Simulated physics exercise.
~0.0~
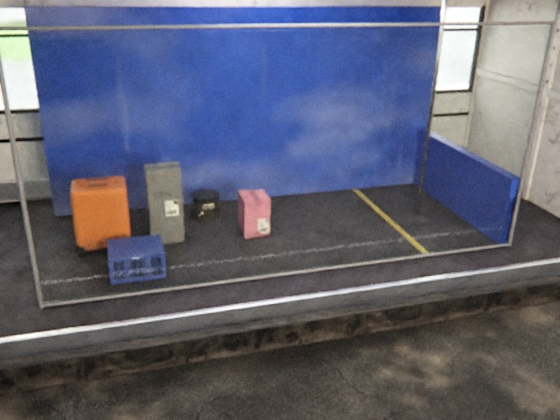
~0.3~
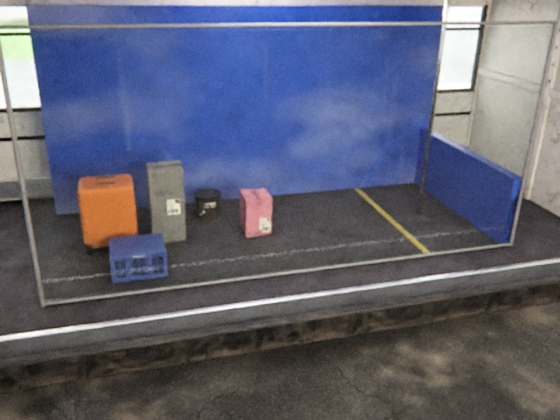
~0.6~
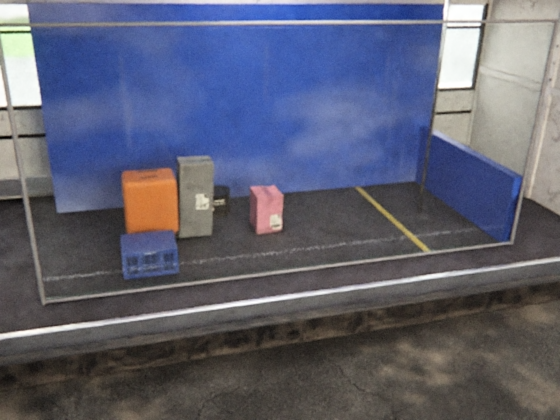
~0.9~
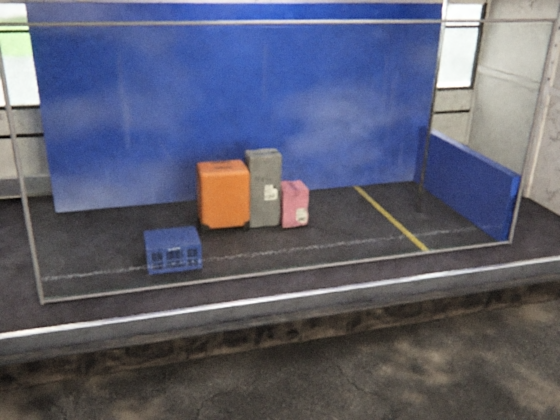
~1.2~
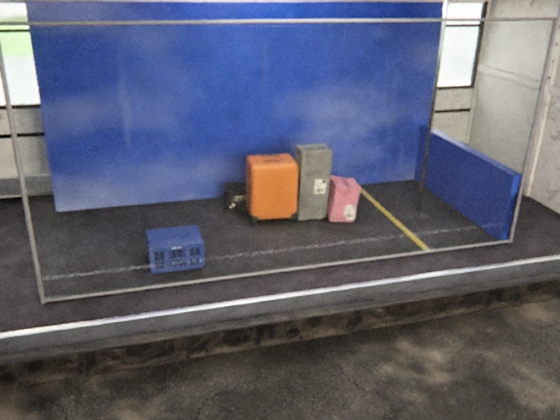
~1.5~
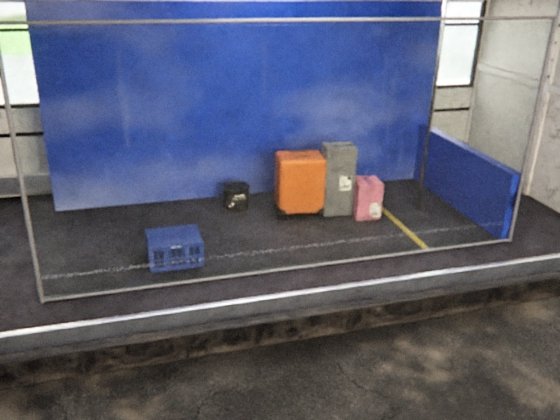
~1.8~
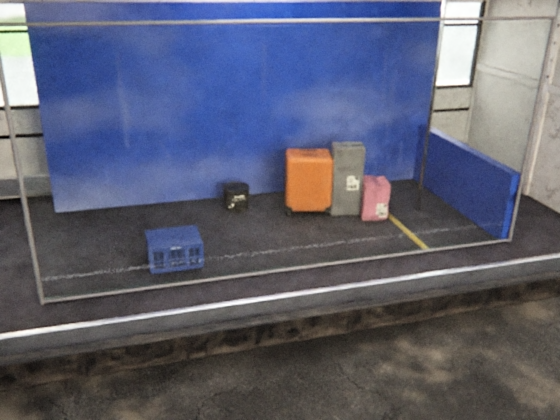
In this clip, an orange case, a grey box and a pink pack slide right across a dark floor, staying upright, while a blue crate and a small black container shift less and stop sooner; the upright three slow together, the pink pack ending short of the yellow line.
